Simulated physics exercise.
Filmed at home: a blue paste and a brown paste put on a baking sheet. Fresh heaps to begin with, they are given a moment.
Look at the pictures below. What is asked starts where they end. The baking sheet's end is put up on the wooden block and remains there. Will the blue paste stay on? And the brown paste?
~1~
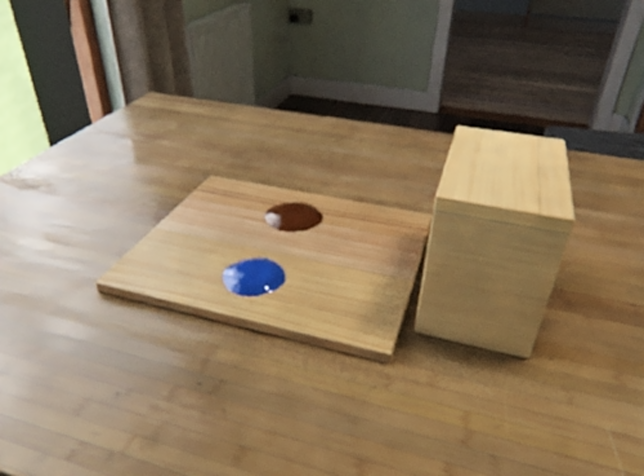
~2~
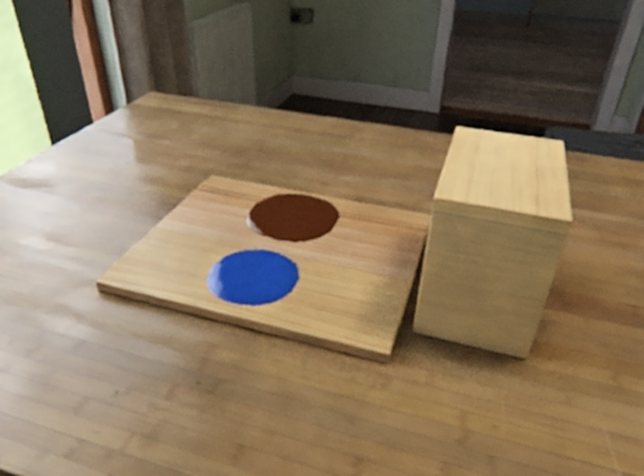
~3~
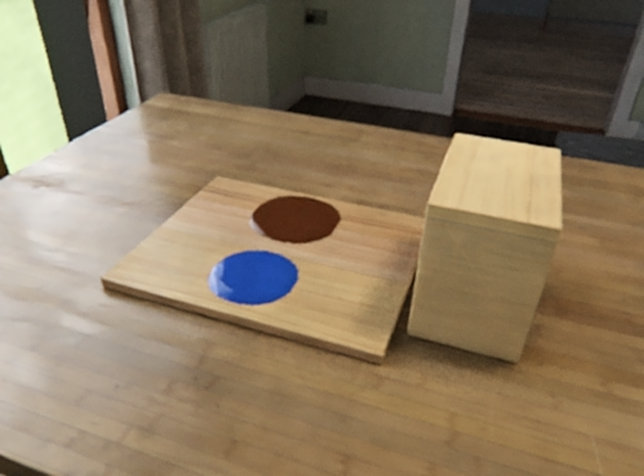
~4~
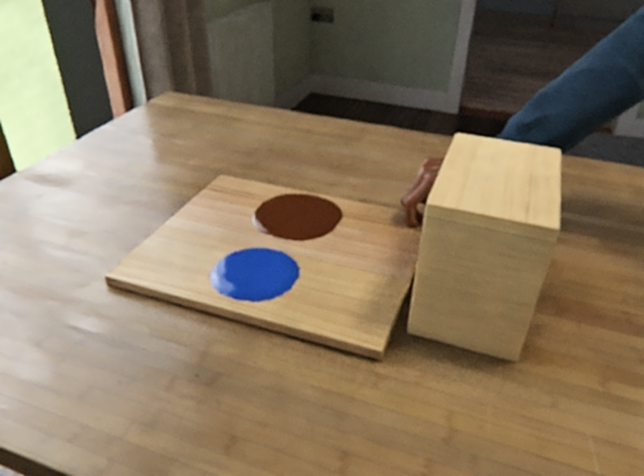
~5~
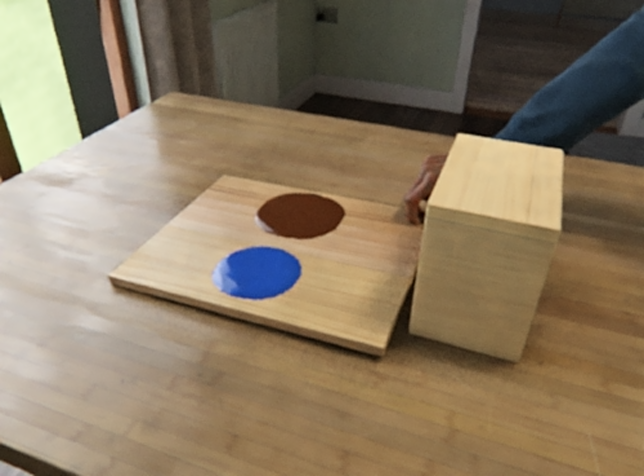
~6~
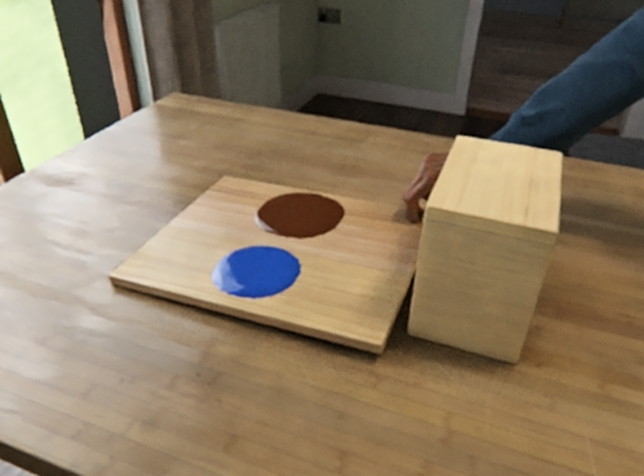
Blue paste slips off; brown paste slips off.
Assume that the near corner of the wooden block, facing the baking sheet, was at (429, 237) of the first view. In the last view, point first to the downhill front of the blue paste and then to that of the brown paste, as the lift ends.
The first one stops at (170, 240), and after it the second at (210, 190).
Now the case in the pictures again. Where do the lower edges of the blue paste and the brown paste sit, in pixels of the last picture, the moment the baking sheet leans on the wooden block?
(154, 237); (198, 194).
A moment on, slope about 32°; the blue paste has crept down a long way; the brown paste has crept down a long way.
Further on, the blue paste is dripping off the low end; the brown paste is dripping off the low end.
When it is over, slope about 32°; the blue paste is dripping off the low end; the brown paste is dripping off the low end.
